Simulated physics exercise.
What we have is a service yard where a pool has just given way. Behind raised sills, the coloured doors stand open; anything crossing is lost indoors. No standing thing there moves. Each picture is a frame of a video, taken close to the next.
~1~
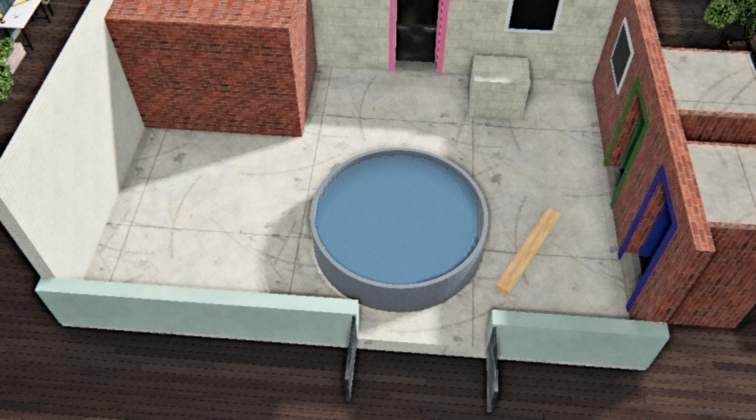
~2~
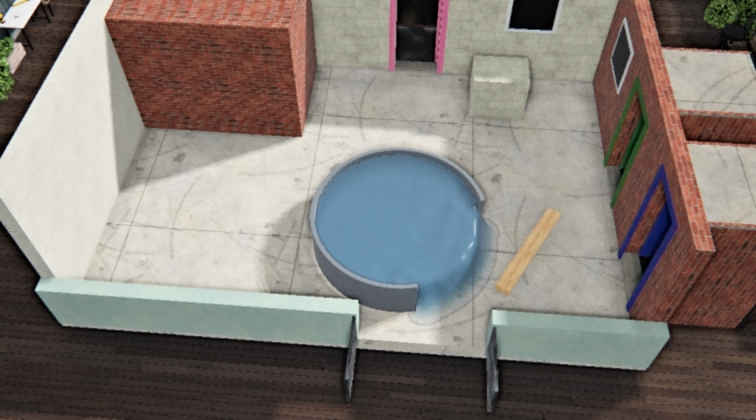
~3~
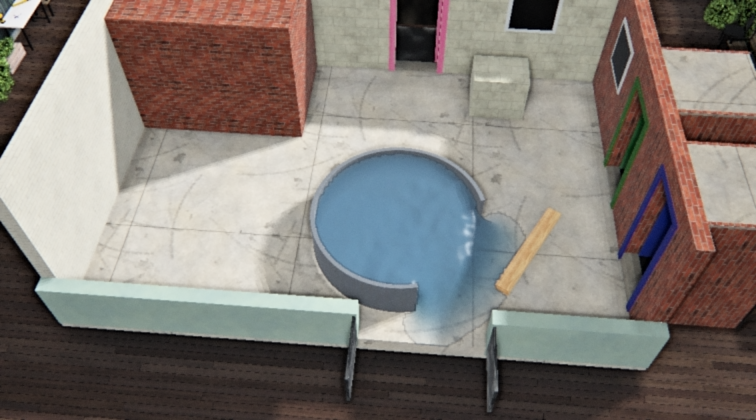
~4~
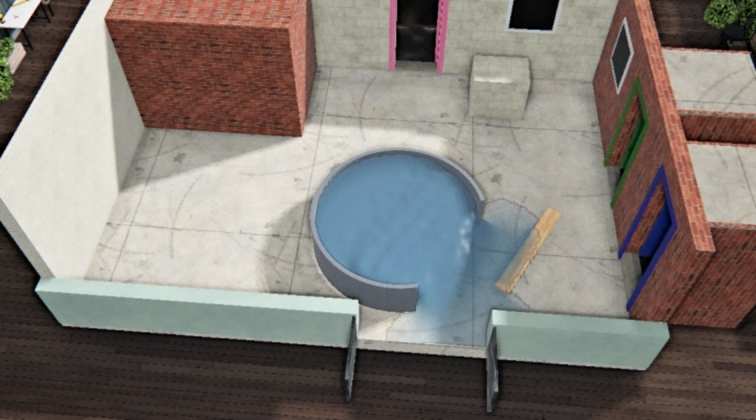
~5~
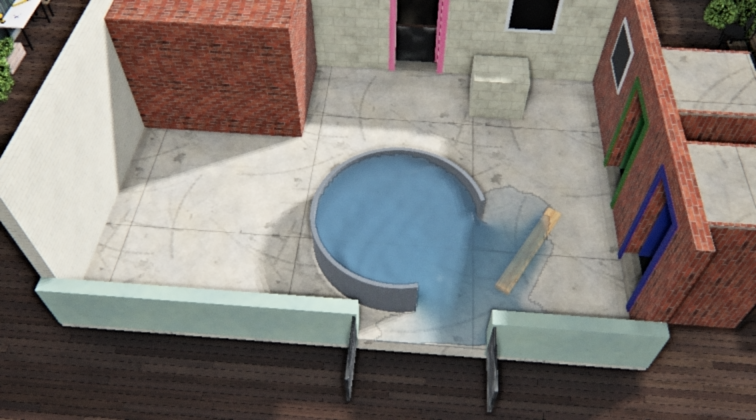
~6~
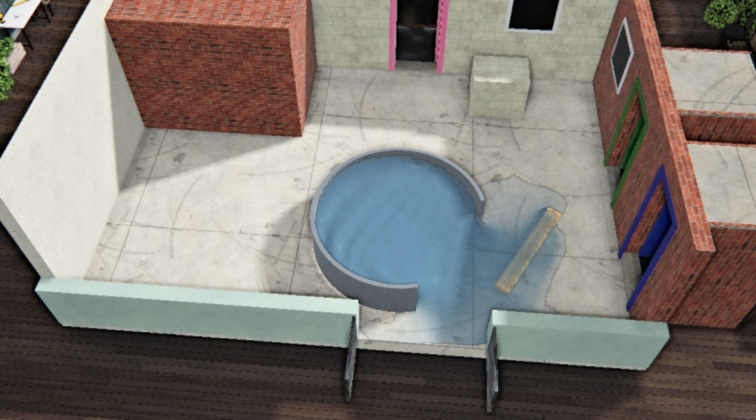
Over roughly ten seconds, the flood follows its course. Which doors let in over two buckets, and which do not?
In order: The blue door will count as flooded; the green door will count as flooded; the pink door will not count as flooded.
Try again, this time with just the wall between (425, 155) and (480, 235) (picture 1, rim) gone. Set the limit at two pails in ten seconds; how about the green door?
Result: Green door goes past the limit.
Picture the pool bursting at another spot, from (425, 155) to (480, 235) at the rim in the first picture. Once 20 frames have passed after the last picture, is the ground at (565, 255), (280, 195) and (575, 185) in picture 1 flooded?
In turn: Swamped, untouched, swamped.
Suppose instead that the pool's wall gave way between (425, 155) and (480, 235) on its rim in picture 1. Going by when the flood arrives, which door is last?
The door marked pink comes last.
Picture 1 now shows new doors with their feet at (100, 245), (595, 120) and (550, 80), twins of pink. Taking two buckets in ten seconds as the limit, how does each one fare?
Lab note, doors in listed order: Under the limit, over the limit, over the limit.
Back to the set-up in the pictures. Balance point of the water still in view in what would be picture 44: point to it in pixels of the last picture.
The balance point is around (496, 196).
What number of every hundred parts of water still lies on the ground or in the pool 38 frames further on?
I'd say roughly 72 percent.
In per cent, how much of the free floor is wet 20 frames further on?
I'd say 35 per cent.
A moment on, water covers 20 % of the floor; the blue door wet at the sill, nothing in, the green door wet at the sill, nothing in, the pink door not reached.
Next, water covers 30 % of the floor; the blue door over two buckets in, the green door under two buckets in, the pink door not reached.
Then, water covers 35 % of the floor; the blue door far over two buckets in, the green door over two buckets in, the pink door not reached.
Later, water covers 60 % of the floor; the blue door far over two buckets in, the green door over two buckets in, the pink door wet at the sill, nothing in.
In the end, water covers 75 % of the floor; the blue door far over two buckets in, the green door far over two buckets in, the pink door under two buckets in.
